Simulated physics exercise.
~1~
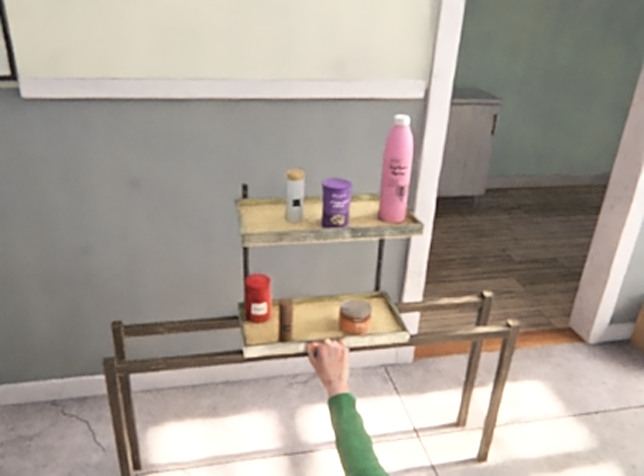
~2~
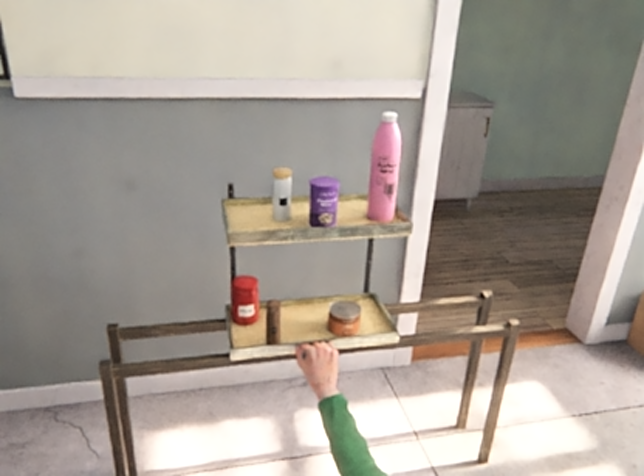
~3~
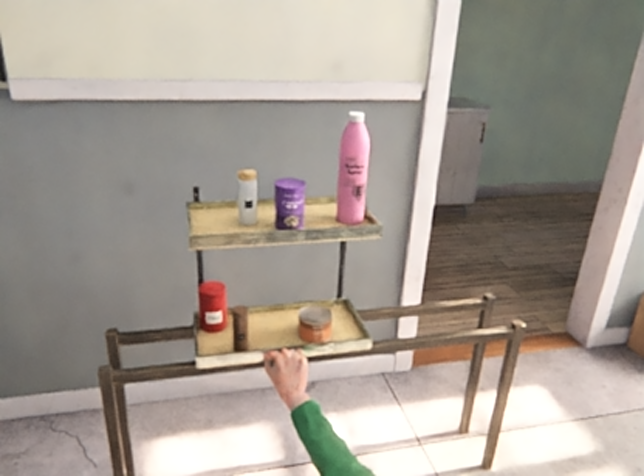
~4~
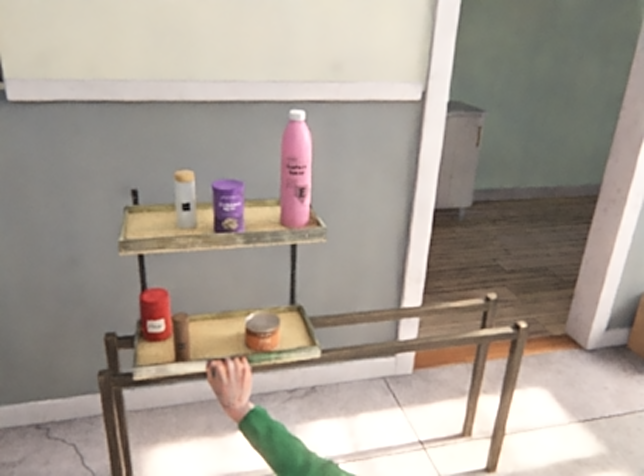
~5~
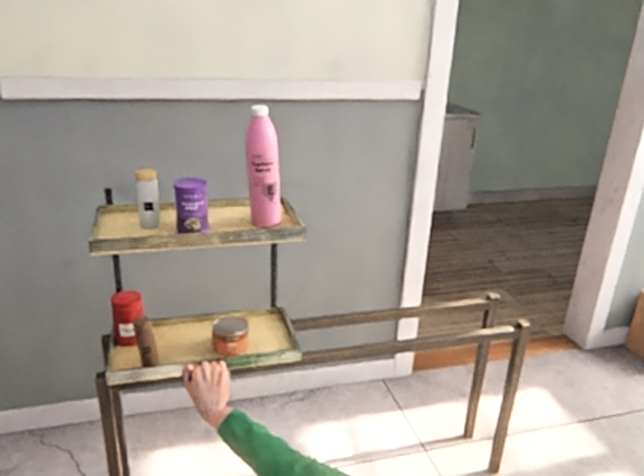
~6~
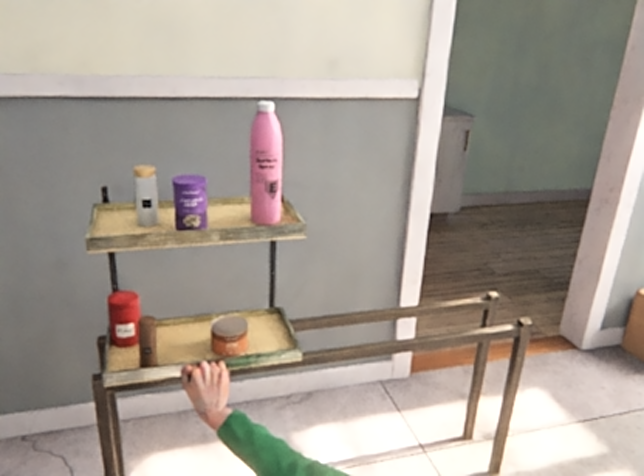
In a room with a grey wall and a doorway on the right, seen from the front and slightly above, a two-tiered tray unit sits on a long wooden rail frame. The upper tray holds a white shaker, a purple tin and a tall pink bottle from left to right, while the lower one holds a red jar, a brown shaker and an orange tub. A green-sleeved hand at the lower tray's front edge moves left with the unit along the rails. The unit stops at the left end, where the brown shaker tilts briefly, then stands upright again. Finally everything rests in place, the hand still at the edge.
